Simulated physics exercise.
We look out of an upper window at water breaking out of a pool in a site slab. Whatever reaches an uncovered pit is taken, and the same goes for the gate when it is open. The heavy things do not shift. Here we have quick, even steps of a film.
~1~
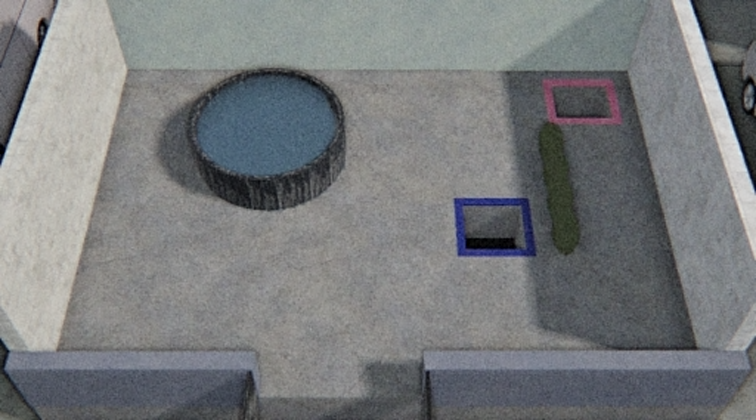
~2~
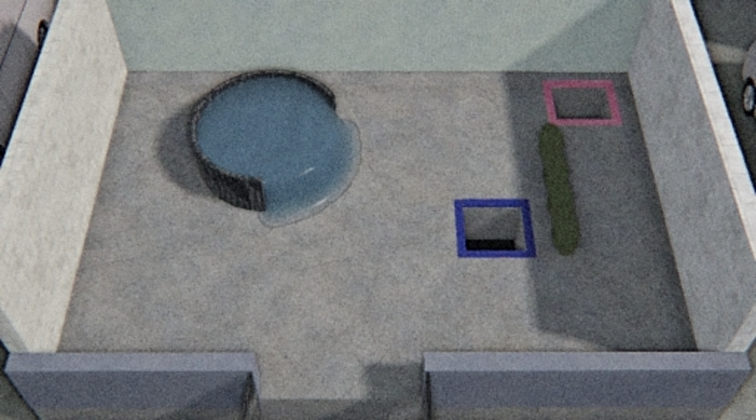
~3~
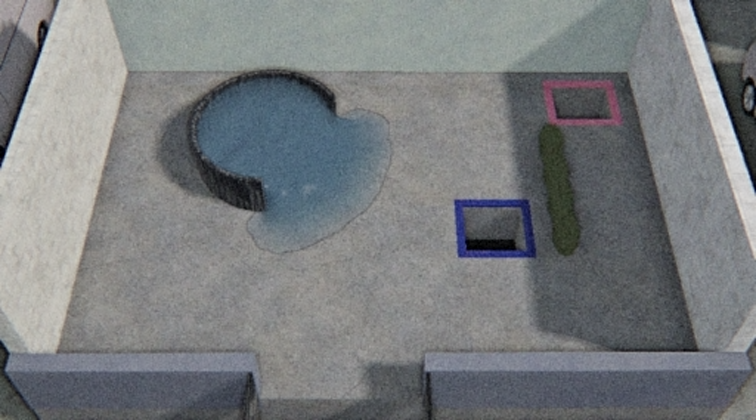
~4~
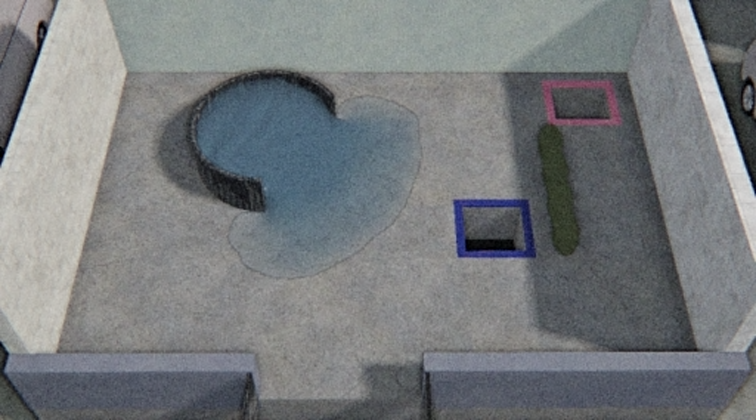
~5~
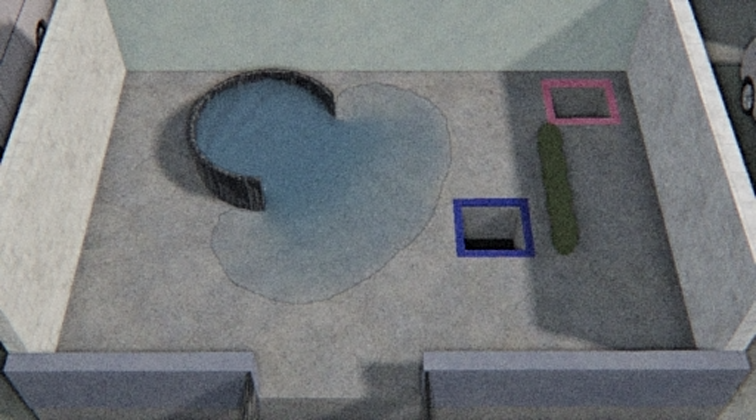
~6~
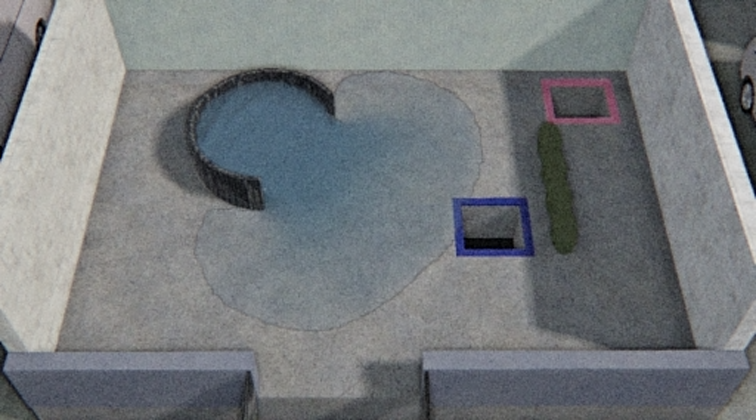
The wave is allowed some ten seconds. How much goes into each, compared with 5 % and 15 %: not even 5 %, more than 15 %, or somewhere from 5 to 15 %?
As I see it, the gate soaks up a medium amount - five to fifteen per cent. The pink pit soaks up a great deal - past fifteen per cent. The blue pit soaks up a great deal - past fifteen per cent.
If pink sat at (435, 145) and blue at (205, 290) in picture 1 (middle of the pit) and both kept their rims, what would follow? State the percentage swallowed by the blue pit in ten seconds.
Share, blue pit, approx.: 0 in a hundred.
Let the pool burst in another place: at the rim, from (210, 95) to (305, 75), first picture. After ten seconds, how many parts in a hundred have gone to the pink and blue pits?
Estimates in per cent: Pink 14, blue 10.
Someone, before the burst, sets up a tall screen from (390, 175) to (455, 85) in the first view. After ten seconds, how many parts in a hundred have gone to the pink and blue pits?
The pink pit gets 20 per cent, the blue pit 15 per cent.
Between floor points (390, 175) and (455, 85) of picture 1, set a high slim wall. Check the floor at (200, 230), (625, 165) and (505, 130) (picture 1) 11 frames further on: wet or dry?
Listed order - dry, dry, dry.
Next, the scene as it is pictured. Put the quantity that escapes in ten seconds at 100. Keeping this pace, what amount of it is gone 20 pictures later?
I'd put it at 50 per cent.
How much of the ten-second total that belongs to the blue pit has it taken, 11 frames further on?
By my reckoning, 35 percent.
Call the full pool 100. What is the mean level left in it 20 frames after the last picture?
16 percent or so.
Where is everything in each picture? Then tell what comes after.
The first picture shows still water in the pool at (268, 125).
In the second picture, water pours out at (330, 173) and has run to a hidden place.
In the third picture, the front is at (266, 244), out from the gap at (331, 174).
In the fourth picture, water pours out at (330, 175) and has run to (403, 111).
In the fifth picture, the front is at (425, 102), out from the gap at (329, 175).
In the sixth picture, the front is at (455, 102), out from the gap at (329, 174).
A moment on, water covers 45 % of the floor; the gate 1 %, the pink pit 0 %, the blue pit 3 %.
Next, water covers 50 % of the floor; the gate 4 %, the pink pit 2 %, the blue pit 9 %.
Then, water covers 55 % of the floor; the gate 8 %, the pink pit 6 %, the blue pit 16 %.
Later, water covers 55 % of the floor; the gate 11 %, the pink pit 12 %, the blue pit 22 %.
In the end, water covers 55 % of the floor; the gate 13 %, the pink pit 24 %, the blue pit 27 %.
